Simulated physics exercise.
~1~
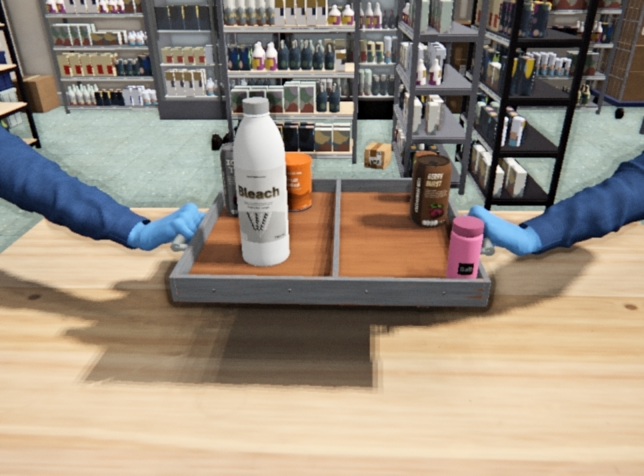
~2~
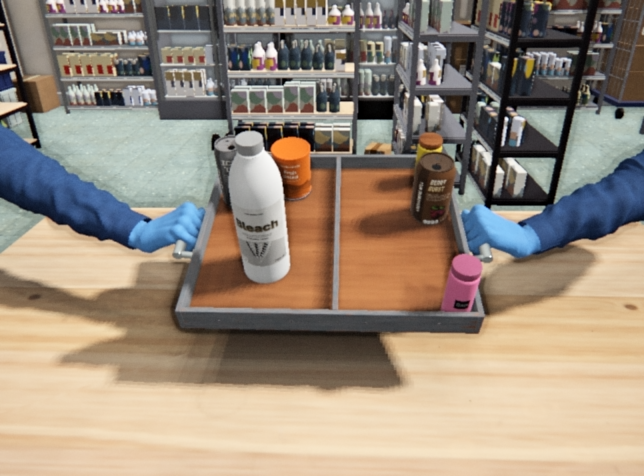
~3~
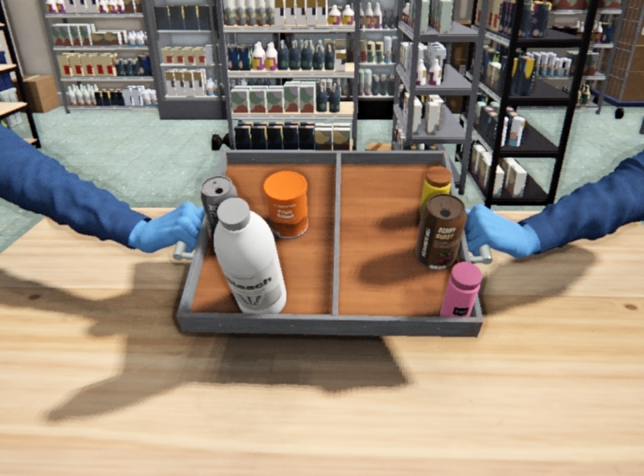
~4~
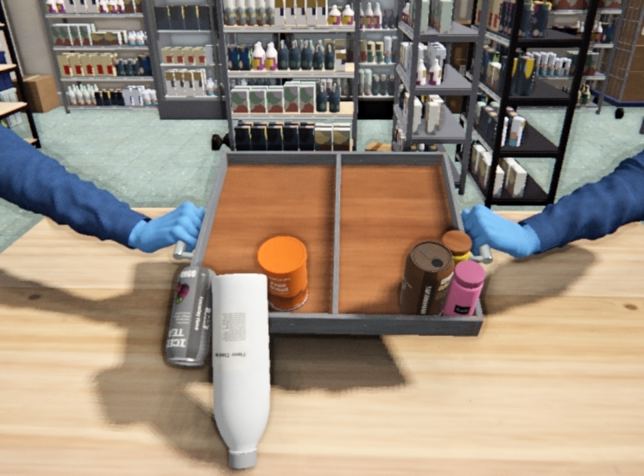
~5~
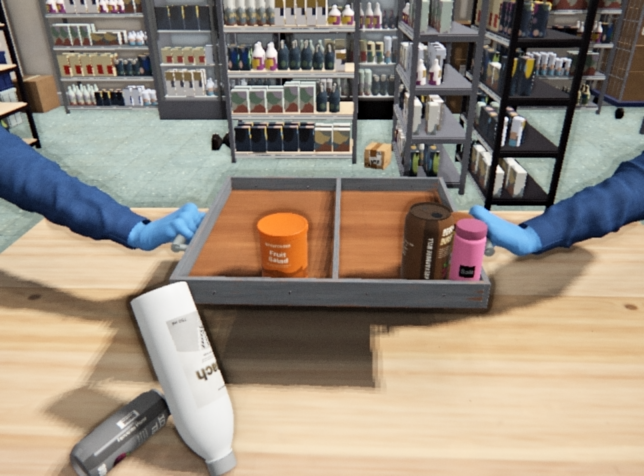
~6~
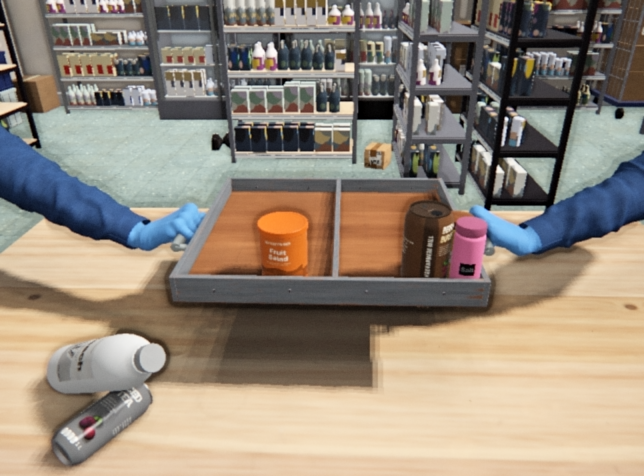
A grey tray with a central divider is held by two blue-gloved hands above a pale wooden table, seen from the front in a shop with stocked shelves behind. A white bleach bottle, a grey can and an orange tin stand on the left, with a brown can, a yellow shaker and a pink shaker on the right. The near edge dips, and the containers lean and slide forward. The white bottle and grey can topple over the rim onto the table. The tray levels, the others stay aboard upright, and the fallen pair lies at the lower left.
